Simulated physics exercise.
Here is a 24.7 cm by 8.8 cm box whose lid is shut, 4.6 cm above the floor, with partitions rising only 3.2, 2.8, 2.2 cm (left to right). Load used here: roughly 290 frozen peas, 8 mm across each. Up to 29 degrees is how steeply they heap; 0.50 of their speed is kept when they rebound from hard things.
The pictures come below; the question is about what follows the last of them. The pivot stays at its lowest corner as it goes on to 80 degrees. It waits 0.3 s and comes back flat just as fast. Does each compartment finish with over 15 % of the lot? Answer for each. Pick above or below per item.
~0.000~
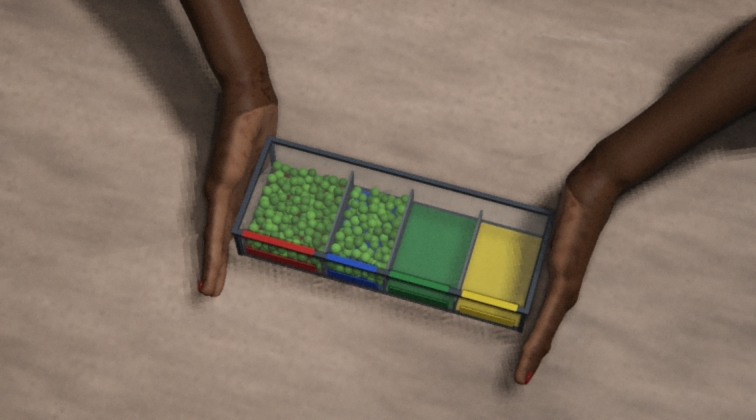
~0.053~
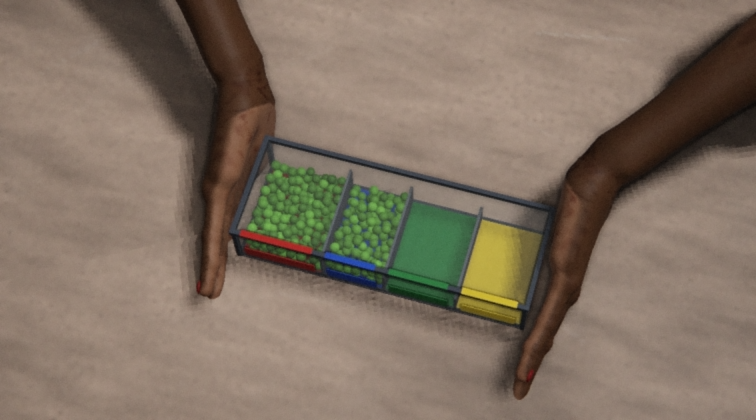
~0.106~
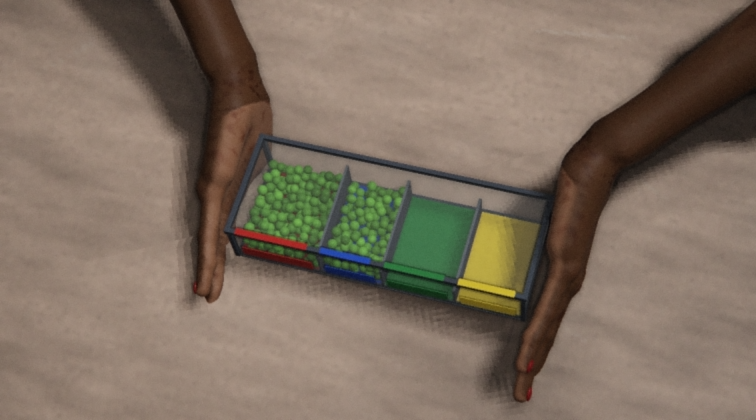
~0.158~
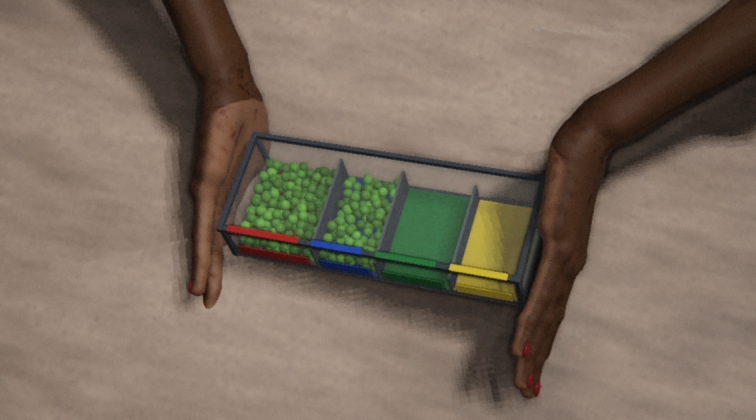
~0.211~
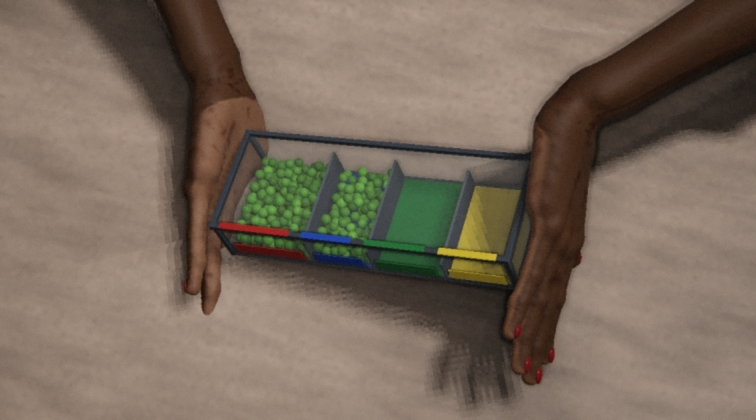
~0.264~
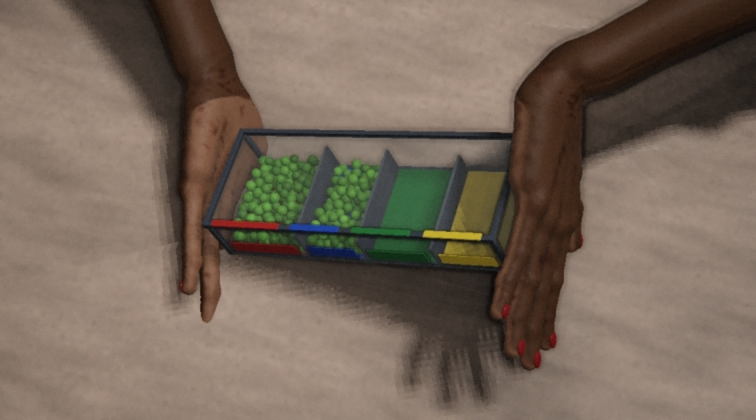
Red = above; blue = above; green = below; yellow = below.
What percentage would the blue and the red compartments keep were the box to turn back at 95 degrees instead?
Blue: 20, red: 80 (per cent).
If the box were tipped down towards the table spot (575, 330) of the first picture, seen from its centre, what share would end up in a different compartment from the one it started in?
I'd say close to 30 %.
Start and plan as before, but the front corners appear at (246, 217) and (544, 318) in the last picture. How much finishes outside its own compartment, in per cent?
I'd put it at about 20 per cent.
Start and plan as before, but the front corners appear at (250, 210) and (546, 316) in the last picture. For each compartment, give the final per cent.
Final shares, in per cent - red: 40, blue: 35, green: 5, yellow: 25.
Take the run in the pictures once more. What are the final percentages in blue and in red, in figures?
Blue: 30; red: 70.
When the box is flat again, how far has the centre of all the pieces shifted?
1.5 cm.
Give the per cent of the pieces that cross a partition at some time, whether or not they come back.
Around 10 in a hundred.
After 1.00 s, tilt 80 degrees; red 70 %, blue 30 %.
After 1.49 s, tilt 41 degrees; red 70 %, blue 30 %.
After 2.05 s, tilt 0 degrees; red 70 %, blue 30 %.
In the end, at 2.8 s, red 70 %, blue 30 %, green 0 %, yellow 0 %.
